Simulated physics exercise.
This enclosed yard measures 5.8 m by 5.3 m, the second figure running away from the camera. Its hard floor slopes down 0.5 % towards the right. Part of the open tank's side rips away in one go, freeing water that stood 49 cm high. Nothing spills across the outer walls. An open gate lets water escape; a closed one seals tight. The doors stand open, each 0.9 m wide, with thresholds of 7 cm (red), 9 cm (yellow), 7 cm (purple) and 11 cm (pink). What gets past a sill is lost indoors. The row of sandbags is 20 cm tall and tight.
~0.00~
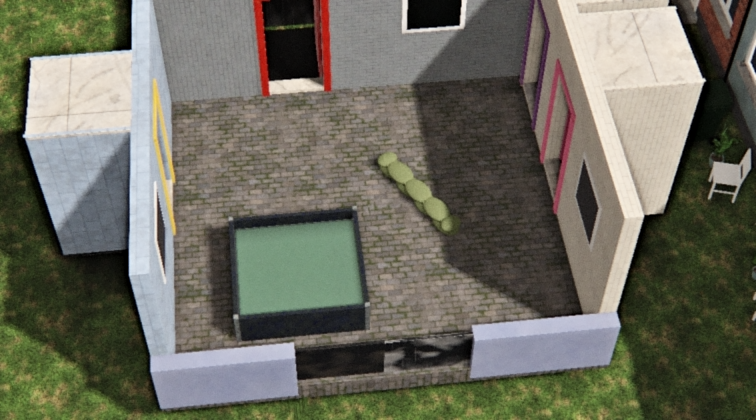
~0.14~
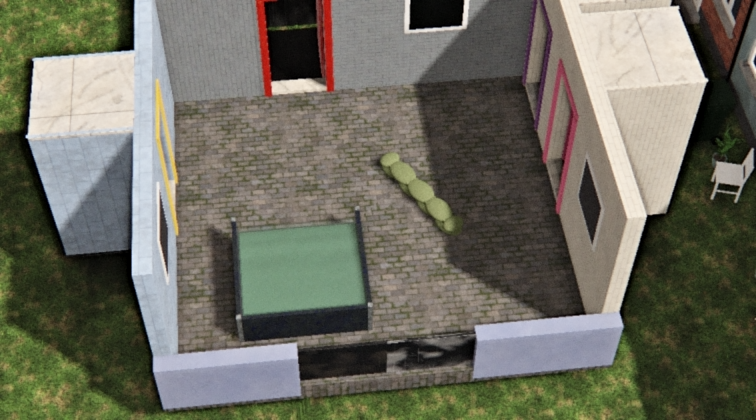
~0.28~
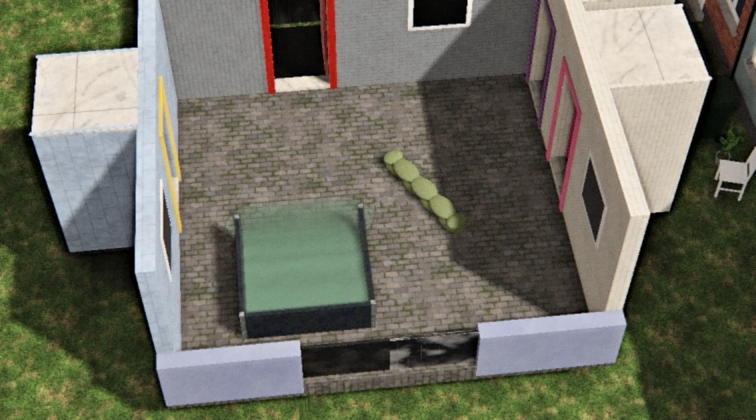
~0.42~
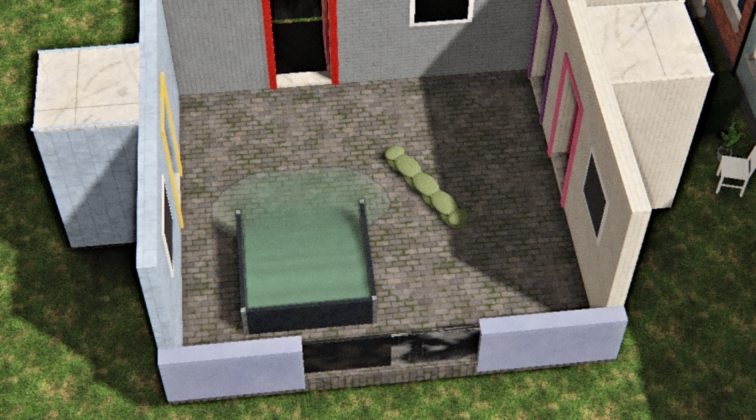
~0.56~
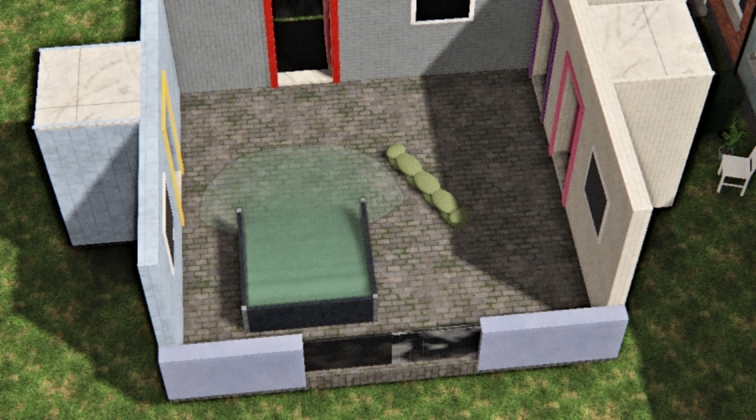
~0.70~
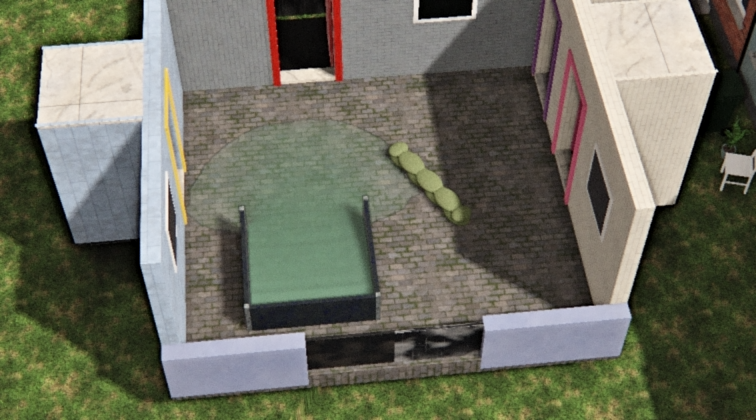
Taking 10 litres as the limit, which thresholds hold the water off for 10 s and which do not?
The water let in: At the red door it passes the limit; at the yellow door it keeps below the limit; at the purple door it passes the limit; at the pink door it keeps below the limit.
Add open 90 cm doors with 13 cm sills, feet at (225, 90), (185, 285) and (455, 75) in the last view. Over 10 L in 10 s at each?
In that order: Past it, below, below.
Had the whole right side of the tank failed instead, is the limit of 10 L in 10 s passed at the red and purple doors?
Against that limit: Red not over, purple over.
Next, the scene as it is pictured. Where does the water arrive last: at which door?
It is the pink one.
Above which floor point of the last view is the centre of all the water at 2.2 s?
At about (301, 175).
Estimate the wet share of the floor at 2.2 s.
Near 40 per cent is wet.
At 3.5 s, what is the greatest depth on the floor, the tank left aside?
Roughly 18 cm.
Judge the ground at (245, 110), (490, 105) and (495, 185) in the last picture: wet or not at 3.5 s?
In that order: Flooded, wet, not reached.
After 1.4 s water covers 35 % of the floor and is deepest (20 cm) near (261, 89); red door 4 cm at the sill, 16 L in, yellow door 6 cm at the sill, 0 L in, purple door not reached, pink door not reached.
After 2.2 s water covers 40 % of the floor and is deepest (30 cm) near (195, 93); red door 17 cm at the sill, 88 L in, yellow door 5 cm at the sill, 0 L in, purple door not reached, pink door not reached.
After 3.5 s water covers 45 % of the floor and is deepest (18 cm) near (318, 109); red door 16 cm at the sill, 168 L in, yellow door 5 cm at the sill, 0 L in, purple door 13 cm at the sill, 3 L in, pink door not reached.
After 6.0 s water covers 70 % of the floor and is deepest (12 cm) near (537, 92); red door 6 cm at the sill, 202 L in, yellow door 6 cm at the sill, 0 L in, purple door 12 cm at the sill, 32 L in, pink door 4 cm at the sill, 0 L in.
After 10.0 s water covers 95 % of the floor and is deepest (8 cm) near (600, 334); red door 3 cm at the sill, 202 L in, yellow door 3 cm at the sill, 0 L in, purple door 6 cm at the sill, 49 L in, pink door 5 cm at the sill, 0 L in.
